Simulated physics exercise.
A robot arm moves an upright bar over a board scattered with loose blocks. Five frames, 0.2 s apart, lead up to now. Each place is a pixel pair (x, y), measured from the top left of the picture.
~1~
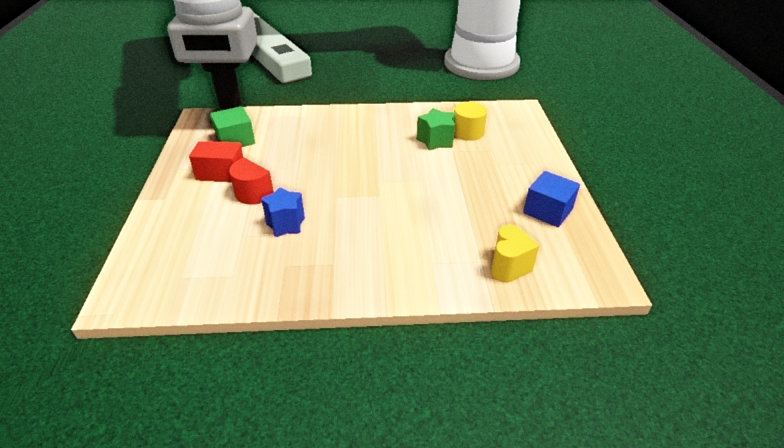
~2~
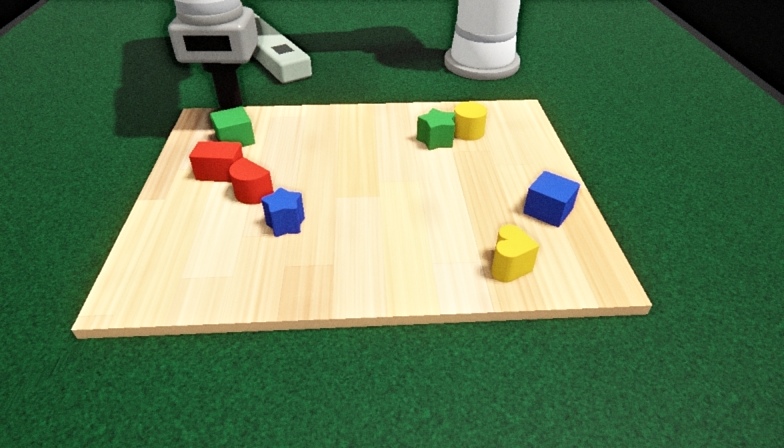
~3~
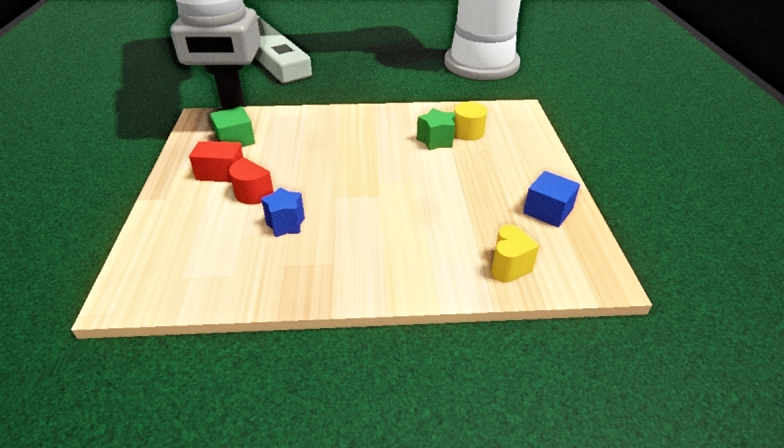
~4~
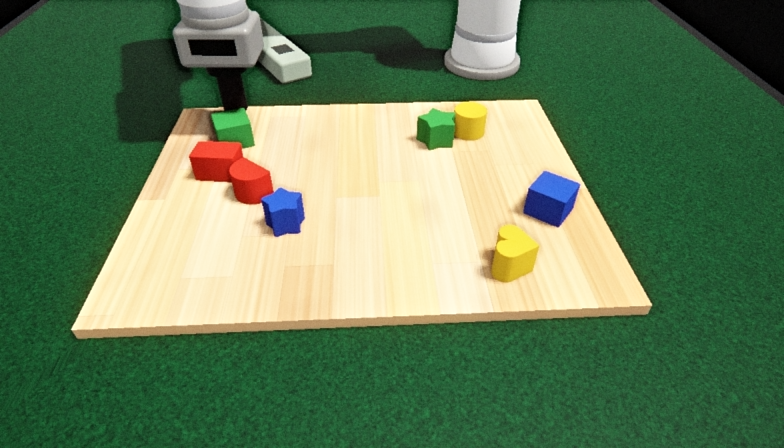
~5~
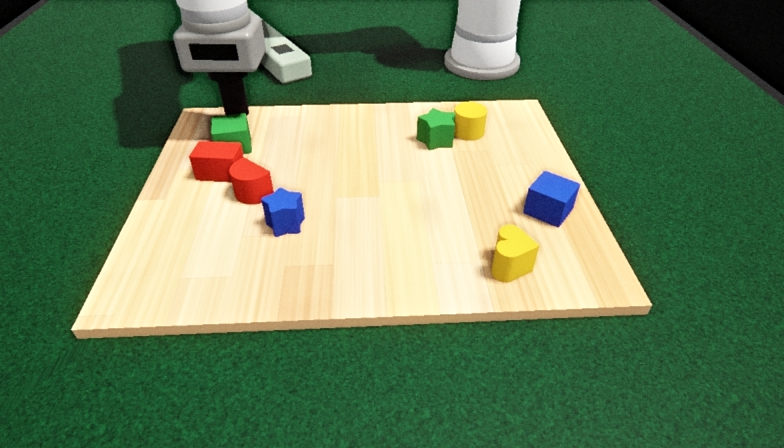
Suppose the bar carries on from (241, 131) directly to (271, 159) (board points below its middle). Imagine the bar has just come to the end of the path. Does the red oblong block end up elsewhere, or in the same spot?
At the moment the path ends, the red oblong block no longer stands where it did.
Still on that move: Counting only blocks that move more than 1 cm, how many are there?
Put simply, two blocks are moved more than 1 cm.
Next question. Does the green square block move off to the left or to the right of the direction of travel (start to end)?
Shifts right.
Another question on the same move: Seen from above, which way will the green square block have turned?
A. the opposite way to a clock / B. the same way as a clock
That would be B.
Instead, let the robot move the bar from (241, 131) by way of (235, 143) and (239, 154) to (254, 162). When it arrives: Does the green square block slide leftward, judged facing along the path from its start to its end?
The answer is no.
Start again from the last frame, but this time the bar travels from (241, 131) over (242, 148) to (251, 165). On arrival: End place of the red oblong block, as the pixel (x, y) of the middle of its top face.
The middle of the upper face of the red oblong block will lie at about (194, 171) in the picture.
On the path given first. Halfway along, bar at (252, 128); red oblong block at (213, 152), turned 20° clockwise; green square block at (233, 136), turned 40° clockwise.
At the end, bar at (268, 141); red oblong block at (208, 157), turned 45° clockwise; green square block at (237, 145), turned 60° clockwise; red D-shaped block unmoved.
